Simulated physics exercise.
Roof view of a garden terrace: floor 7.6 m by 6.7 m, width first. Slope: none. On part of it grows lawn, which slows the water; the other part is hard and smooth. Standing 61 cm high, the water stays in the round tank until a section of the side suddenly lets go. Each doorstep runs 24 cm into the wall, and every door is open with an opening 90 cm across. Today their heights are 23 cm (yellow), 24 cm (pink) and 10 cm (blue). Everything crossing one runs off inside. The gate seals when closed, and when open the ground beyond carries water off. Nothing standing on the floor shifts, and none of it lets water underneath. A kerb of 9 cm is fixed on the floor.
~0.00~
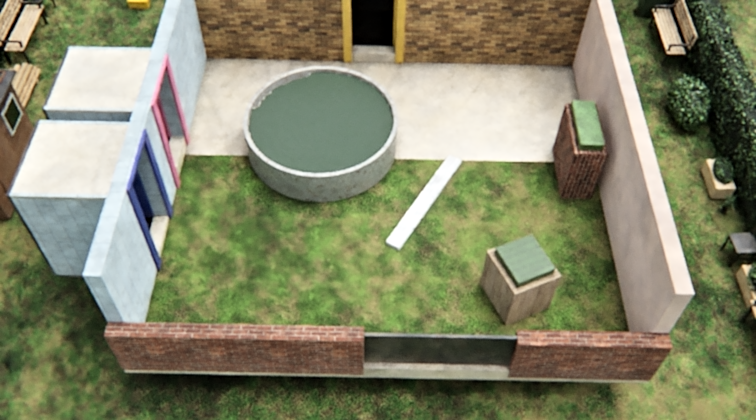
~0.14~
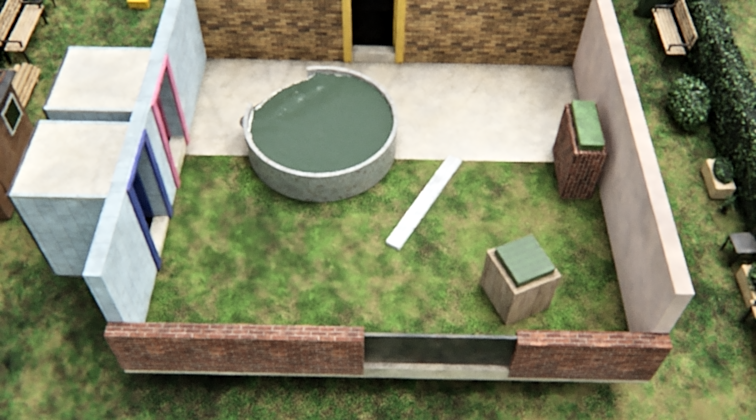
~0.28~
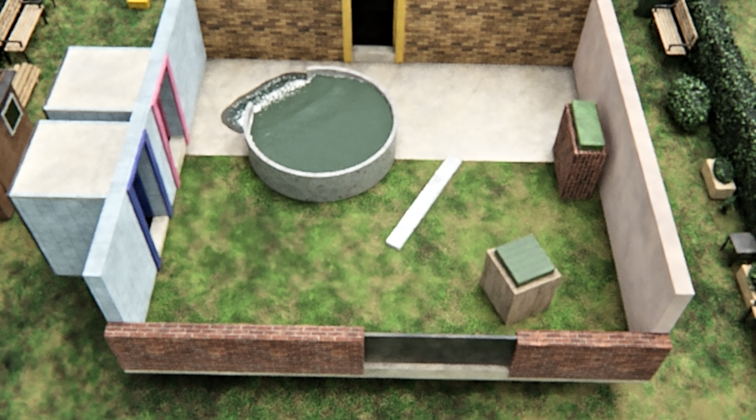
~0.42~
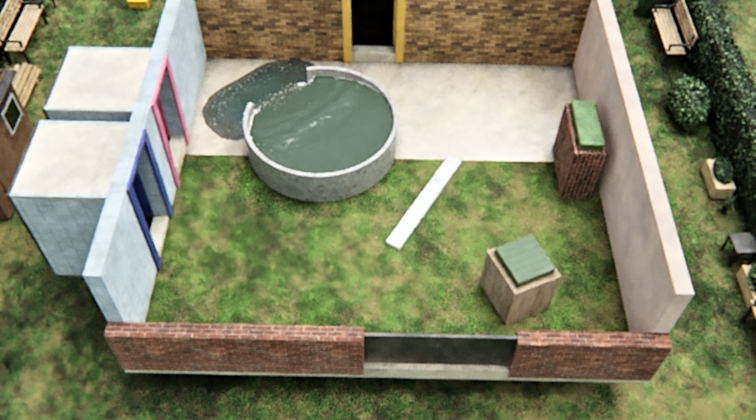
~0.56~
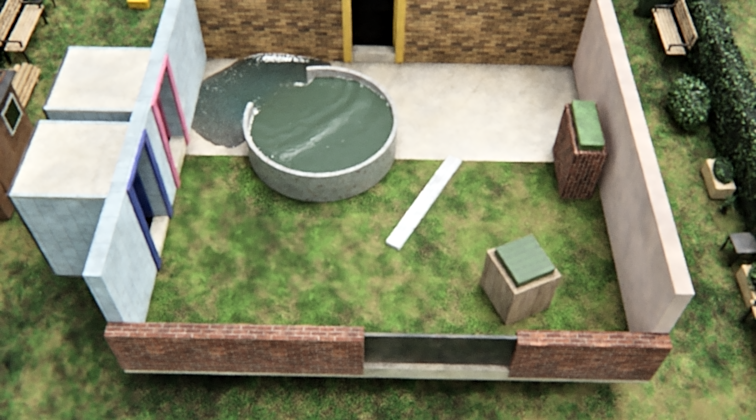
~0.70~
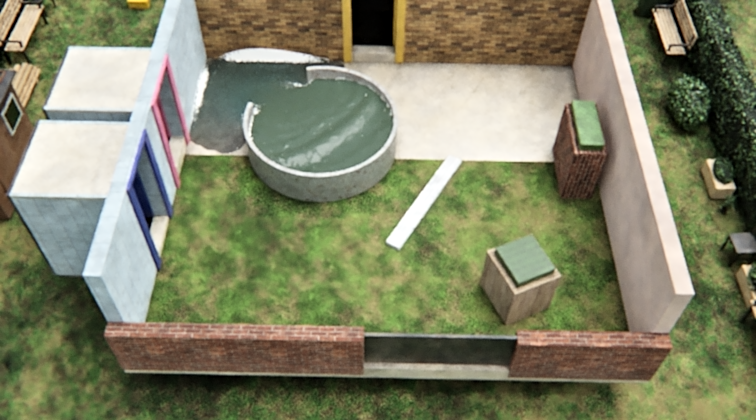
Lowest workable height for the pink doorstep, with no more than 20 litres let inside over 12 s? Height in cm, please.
I would say 9.5 cm.
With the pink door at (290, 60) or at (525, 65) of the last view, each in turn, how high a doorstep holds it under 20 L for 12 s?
About 33 cm for the first and 7.0 cm for the second.
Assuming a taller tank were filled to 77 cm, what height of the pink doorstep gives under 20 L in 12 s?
Step height: Approx. 12.5 cm.
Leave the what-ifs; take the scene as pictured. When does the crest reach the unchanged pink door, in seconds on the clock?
Peak time: Around 3.2 s.
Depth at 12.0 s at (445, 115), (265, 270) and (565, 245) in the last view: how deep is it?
6, 8 and 6 cm, respectively.
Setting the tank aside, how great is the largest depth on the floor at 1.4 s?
Max depth: Around 57 cm.
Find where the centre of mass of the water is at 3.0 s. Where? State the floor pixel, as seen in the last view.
The water's centre is at about (288, 121).
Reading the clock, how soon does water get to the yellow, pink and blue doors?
Yellow at 1.3 s, pink at 1.2 s and blue at 2.8 s.
After 1.4 s water covers 10 % of the floor, deepest (57 cm) near (207, 59); 3 cm at the pink door, 0 litres in over its 24 cm doorstep.
After 3.0 s water covers 25 % of the floor, deepest (38 cm) near (215, 65); 14 cm at the pink door, 0 litres in over its 24 cm doorstep.
After 12.0 s water covers 95 % of the floor, deepest (10 cm) near (270, 110); 7 cm at the pink door, 0 litres in over its 24 cm doorstep.
At the pink door as built, the water arrived by 1.3 s and peaked near 15 cm at 3.2 s.
With a doorstep of 8.5 cm, 28 litres would have come in within the 12 s; with 11 cm, 9 litres. So under 20 litres takes about 9.5 cm.
